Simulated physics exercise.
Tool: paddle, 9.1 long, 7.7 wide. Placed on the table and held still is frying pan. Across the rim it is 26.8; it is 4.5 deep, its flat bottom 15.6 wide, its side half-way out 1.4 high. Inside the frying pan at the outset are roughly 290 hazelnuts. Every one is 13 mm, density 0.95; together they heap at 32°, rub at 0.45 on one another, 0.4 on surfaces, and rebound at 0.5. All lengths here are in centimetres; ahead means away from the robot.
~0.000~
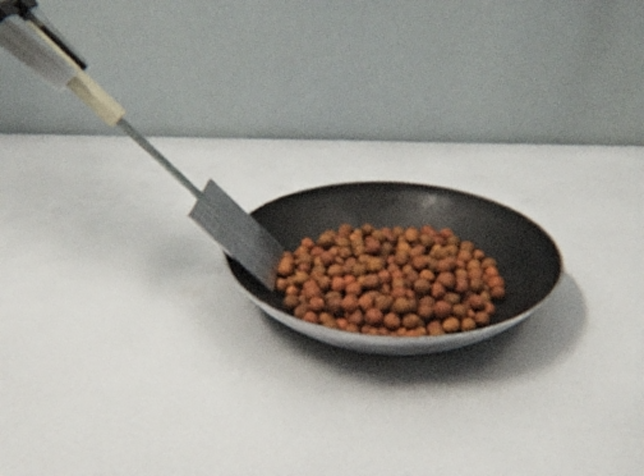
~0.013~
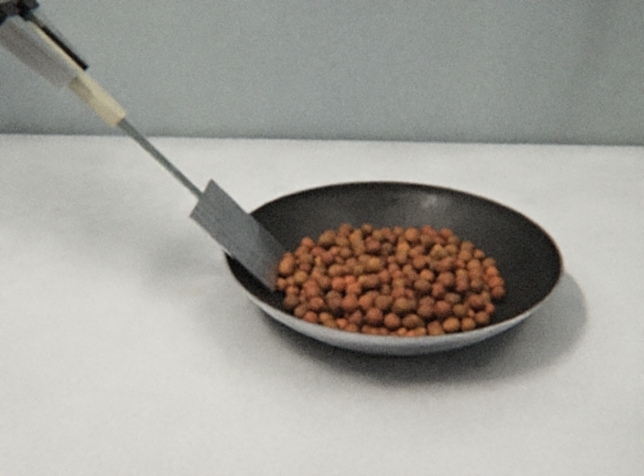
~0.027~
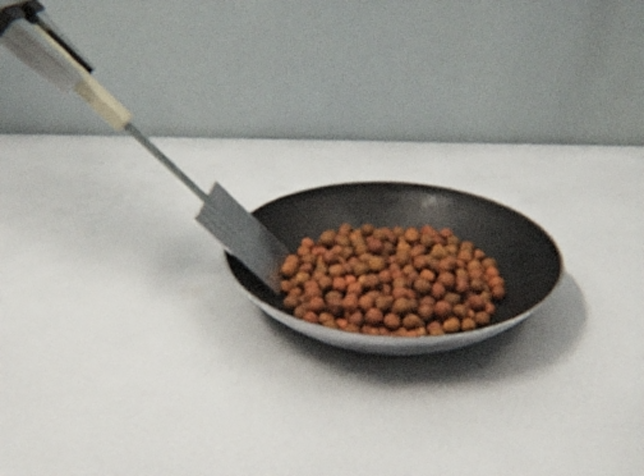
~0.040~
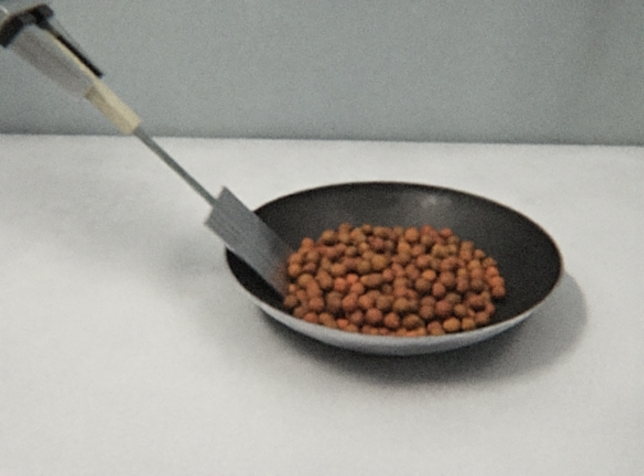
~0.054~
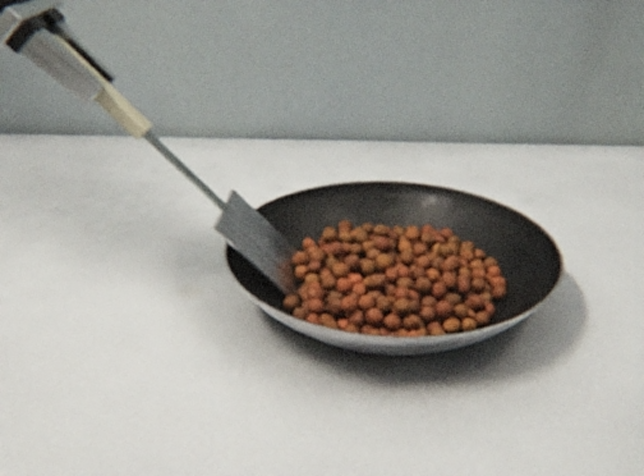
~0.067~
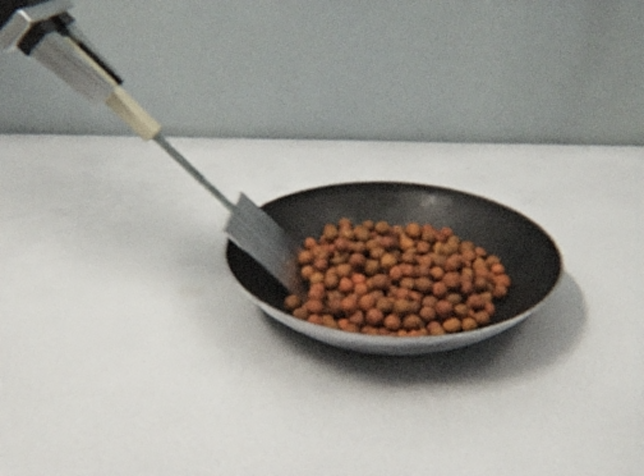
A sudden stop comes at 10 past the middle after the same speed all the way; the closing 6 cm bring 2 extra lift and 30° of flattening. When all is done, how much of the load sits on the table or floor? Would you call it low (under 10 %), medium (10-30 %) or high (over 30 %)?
I would call it medium.
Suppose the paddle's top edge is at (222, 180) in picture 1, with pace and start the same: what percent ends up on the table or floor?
I'd estimate close to 20 per cent.
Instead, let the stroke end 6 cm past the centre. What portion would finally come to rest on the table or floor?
That would give close to 0 per cent.
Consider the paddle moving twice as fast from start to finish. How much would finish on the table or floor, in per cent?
30 per cent, roughly.
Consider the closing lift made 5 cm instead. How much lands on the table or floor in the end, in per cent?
Roughly 20 per cent.
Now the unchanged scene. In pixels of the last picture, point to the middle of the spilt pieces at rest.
Resting centre: About (610, 299).
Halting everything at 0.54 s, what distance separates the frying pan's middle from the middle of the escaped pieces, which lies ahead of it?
16 cm.
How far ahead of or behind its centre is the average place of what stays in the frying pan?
Roughly 4.0 cm ahead of the centre.
After 0.18 s, sloping 47°, highest piece 5 above the table; 286 in the frying pan.
After 0.29 s, sloping 38°, highest piece 5 above the table; 286 in the frying pan.
After 0.54 s, sloping 17°, highest piece 6 above the table; 249 in the frying pan, 36 on the table or floor, 1 on the blade or in flight.
After 1.59 s, sloping 17°, highest piece 6 above the table; 248 in the frying pan, 38 on the table or floor.
In the end, 248 in the frying pan, 38 on the table or floor. That is 13 % on the table or floor.
